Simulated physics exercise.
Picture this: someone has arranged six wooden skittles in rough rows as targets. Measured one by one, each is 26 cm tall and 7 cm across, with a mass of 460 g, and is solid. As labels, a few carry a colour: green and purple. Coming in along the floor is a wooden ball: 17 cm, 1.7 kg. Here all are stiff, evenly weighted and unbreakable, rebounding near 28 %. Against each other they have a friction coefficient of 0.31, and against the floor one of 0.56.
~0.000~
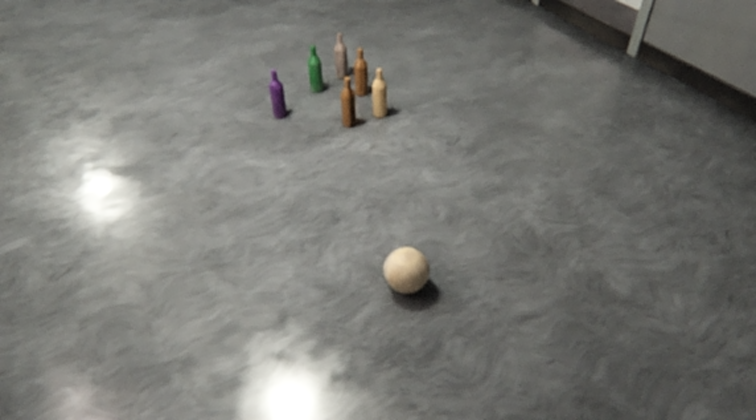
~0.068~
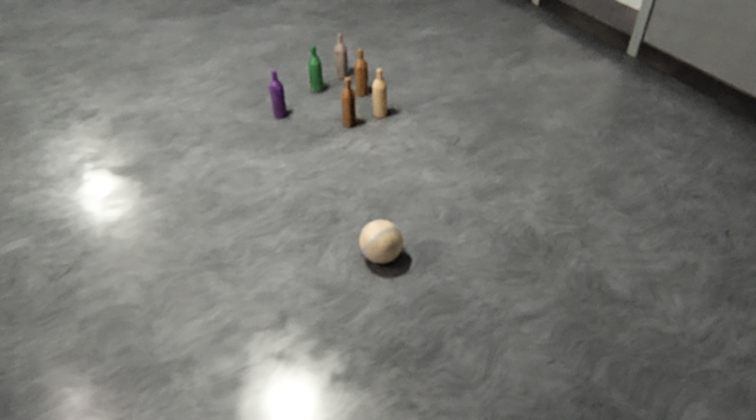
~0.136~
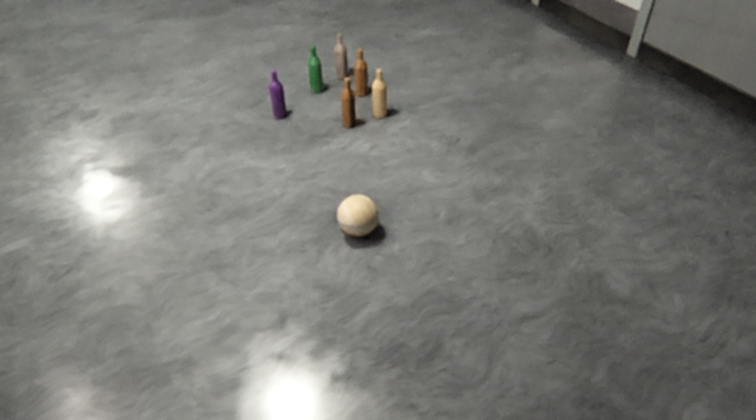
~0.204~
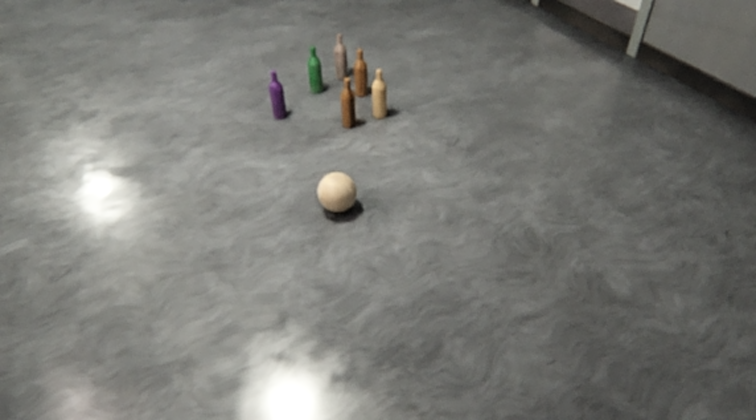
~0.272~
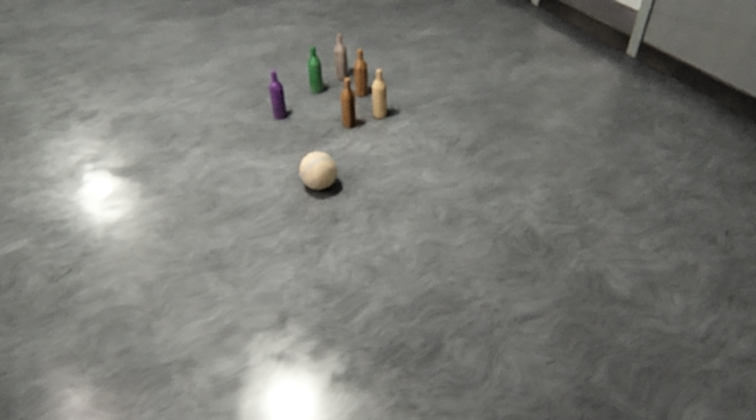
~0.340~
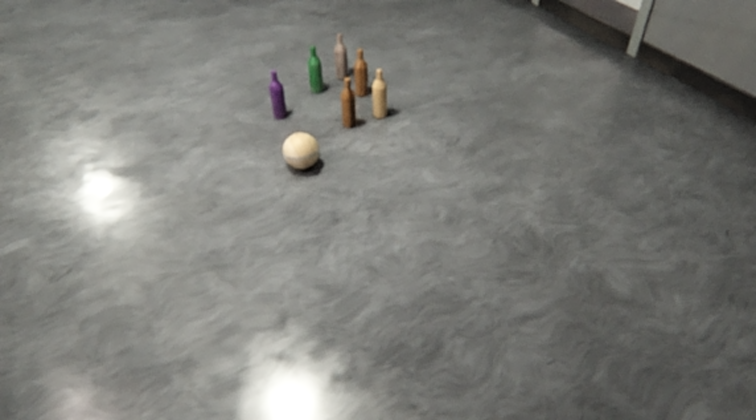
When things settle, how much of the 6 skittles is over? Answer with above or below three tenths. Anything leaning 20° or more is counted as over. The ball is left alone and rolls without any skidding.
Below three tenths.
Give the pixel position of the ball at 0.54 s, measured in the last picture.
Estimated pixel: About (255, 106).
By 0.54 s, ball still moving; none of the 6 skittles over, 1 disturbed; purple skittle tilted 9°.
By 0.74 s, ball still moving; 1 of the 6 skittles over; purple skittle tilted 72°.
By 1.06 s, ball still moving; 1 of the 6 skittles over; purple skittle lying flat.
When it is over (1.5 s), ball rolling away; 1 of the 6 skittles over; purple skittle lying flat; green skittle unmoved. That is 17 per cent. In pixels of the last frame, middles, purple skittle near (262, 48), green skittle near (315, 69).
